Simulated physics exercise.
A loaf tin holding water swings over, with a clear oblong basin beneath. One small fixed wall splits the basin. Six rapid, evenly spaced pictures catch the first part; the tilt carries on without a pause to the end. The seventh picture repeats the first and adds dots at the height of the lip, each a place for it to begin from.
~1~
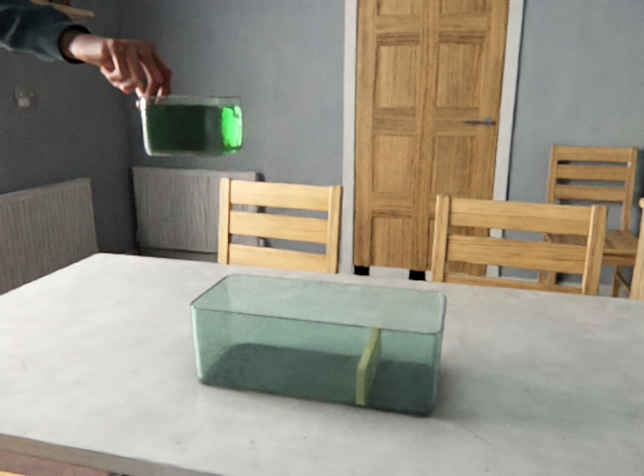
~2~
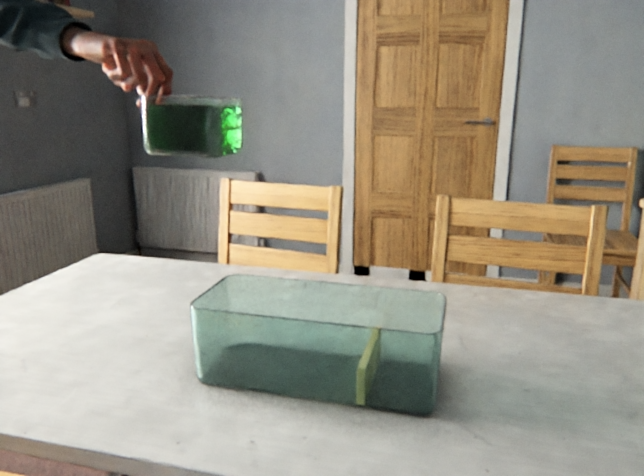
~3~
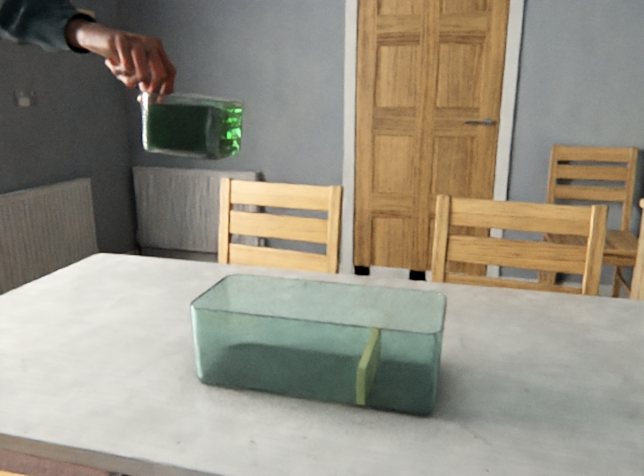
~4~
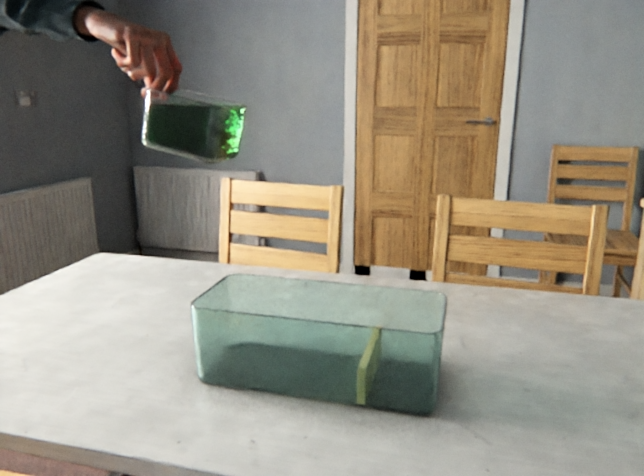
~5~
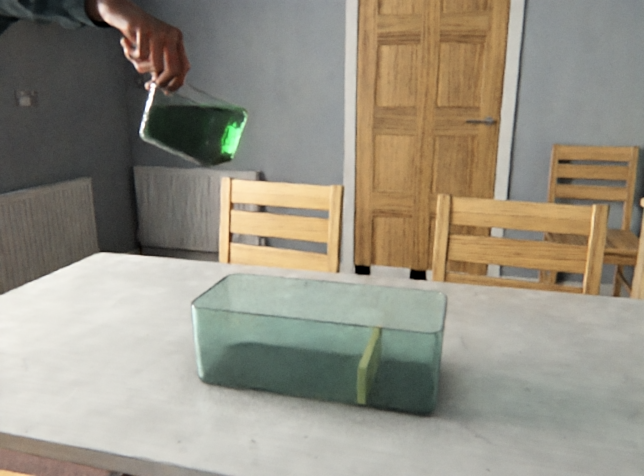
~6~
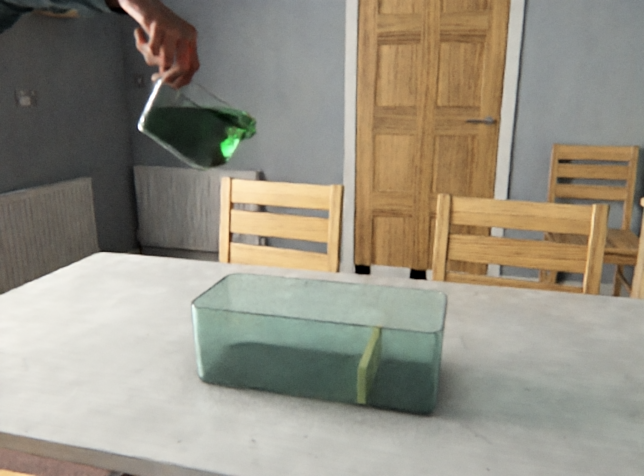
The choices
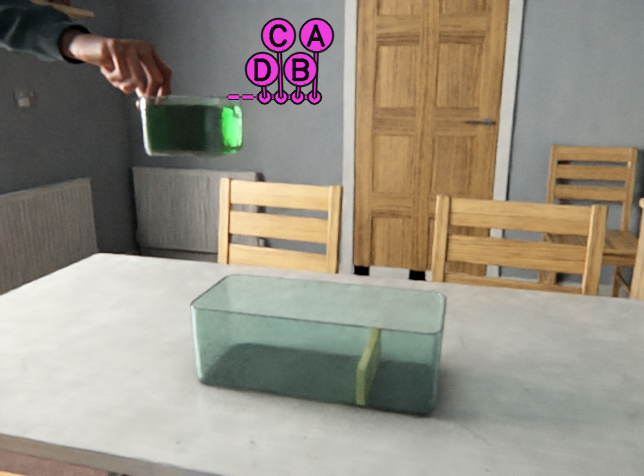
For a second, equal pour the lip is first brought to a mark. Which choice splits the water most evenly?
Spot B.
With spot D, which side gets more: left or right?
More ends on the left.
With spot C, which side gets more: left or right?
The left side.
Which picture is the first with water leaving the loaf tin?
In picture 5.
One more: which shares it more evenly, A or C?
The answer is A.
In magenta, A at (314, 97); B at (297, 97); C at (280, 97); D at (264, 97).
For spot A, about 30 % ends left of the wall and 68 % right of it.
For spot B, about 45 % ends left of the wall and 54 % right of it.
For spot C, about 83 % ends left of the wall and 14 % right of it; 3 % is lost outside.
For spot D, about 95 % ends left of the wall and 3 % right of it.
